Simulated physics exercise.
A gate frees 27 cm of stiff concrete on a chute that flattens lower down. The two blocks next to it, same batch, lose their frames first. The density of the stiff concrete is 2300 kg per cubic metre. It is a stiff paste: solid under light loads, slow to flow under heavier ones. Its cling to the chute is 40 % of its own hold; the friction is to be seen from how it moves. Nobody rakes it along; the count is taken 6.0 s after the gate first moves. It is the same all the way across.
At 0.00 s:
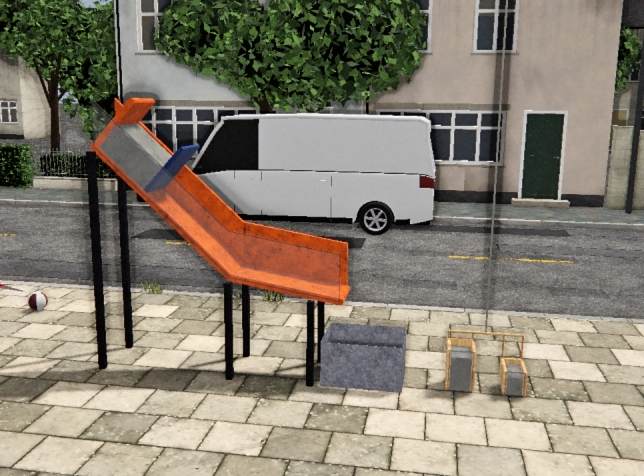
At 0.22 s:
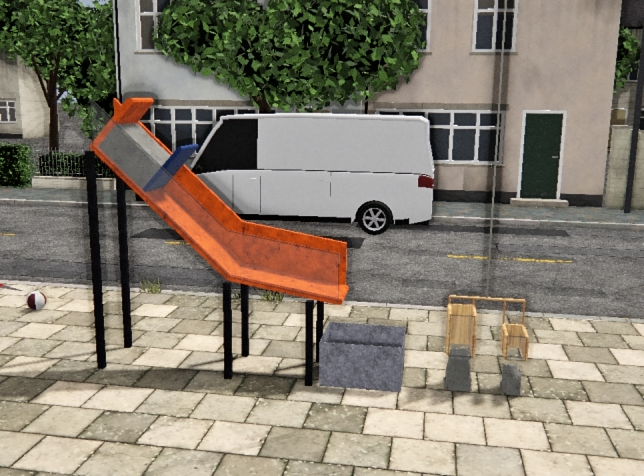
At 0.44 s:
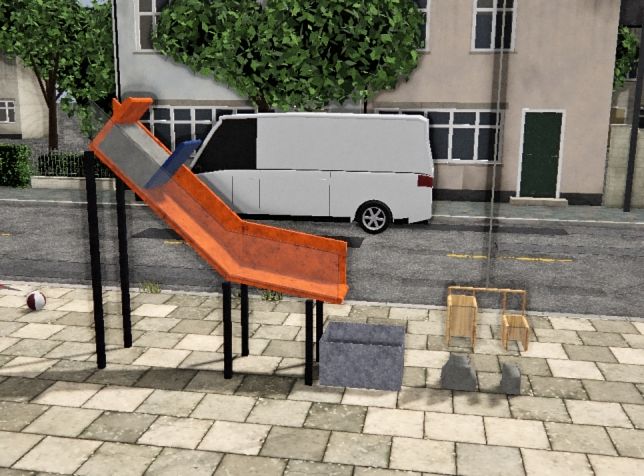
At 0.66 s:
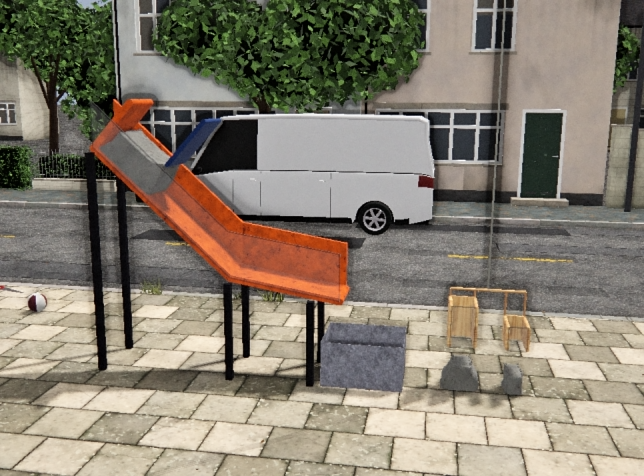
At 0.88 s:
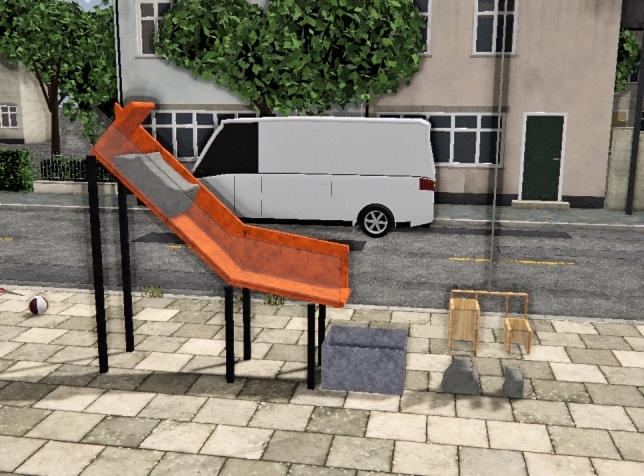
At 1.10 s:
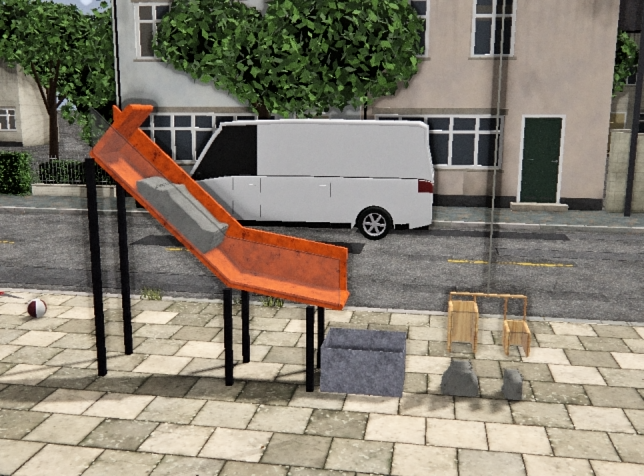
Paved roadside, wooden moulds lifting off two grey blocks, left one slumping, then blue gate rising and concrete sliding down orange chute.
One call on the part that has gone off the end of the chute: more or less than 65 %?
It comes out less than 65 %.
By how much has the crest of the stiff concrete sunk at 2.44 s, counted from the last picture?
Some 74 cm.
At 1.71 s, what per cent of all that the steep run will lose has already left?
Some 100 per cent.
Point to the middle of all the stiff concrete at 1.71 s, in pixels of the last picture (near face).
Near (282, 283).
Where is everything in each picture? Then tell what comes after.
Foremost bit of the stiff concrete at (160, 166); block heights 31 cm, 17 cm (left to right), in the first frame.
Foremost bit of the stiff concrete at (159, 166); block heights 27 cm, 17 cm (left to right), in the second frame.
Foremost bit of the stiff concrete at (158, 169); block heights 22 cm, 17 cm (left to right), in the third frame.
Foremost bit of the stiff concrete at (163, 168); block heights 22 cm, 17 cm (left to right), in the fourth frame.
Foremost bit of the stiff concrete at (182, 194); block heights 22 cm, 17 cm (left to right), in the fifth frame.
Foremost bit of the stiff concrete at (214, 235); block heights 22 cm, 17 cm (left to right), in the sixth frame.
After 1.71 s, 3 % is on the steep run, 97 % on the flatter one and 0 % past the end.
After 2.44 s, none is on the steep run, 86 % on the flatter one and 13 % past the end.
After 3.16 s, none is on the steep run, 78 % on the flatter one and 21 % past the end.
After 3.89 s, none is on the steep run, 78 % on the flatter one and 21 % past the end.
After 6.38 s, none is on the steep run, 78 % on the flatter one and 21 % past the end.
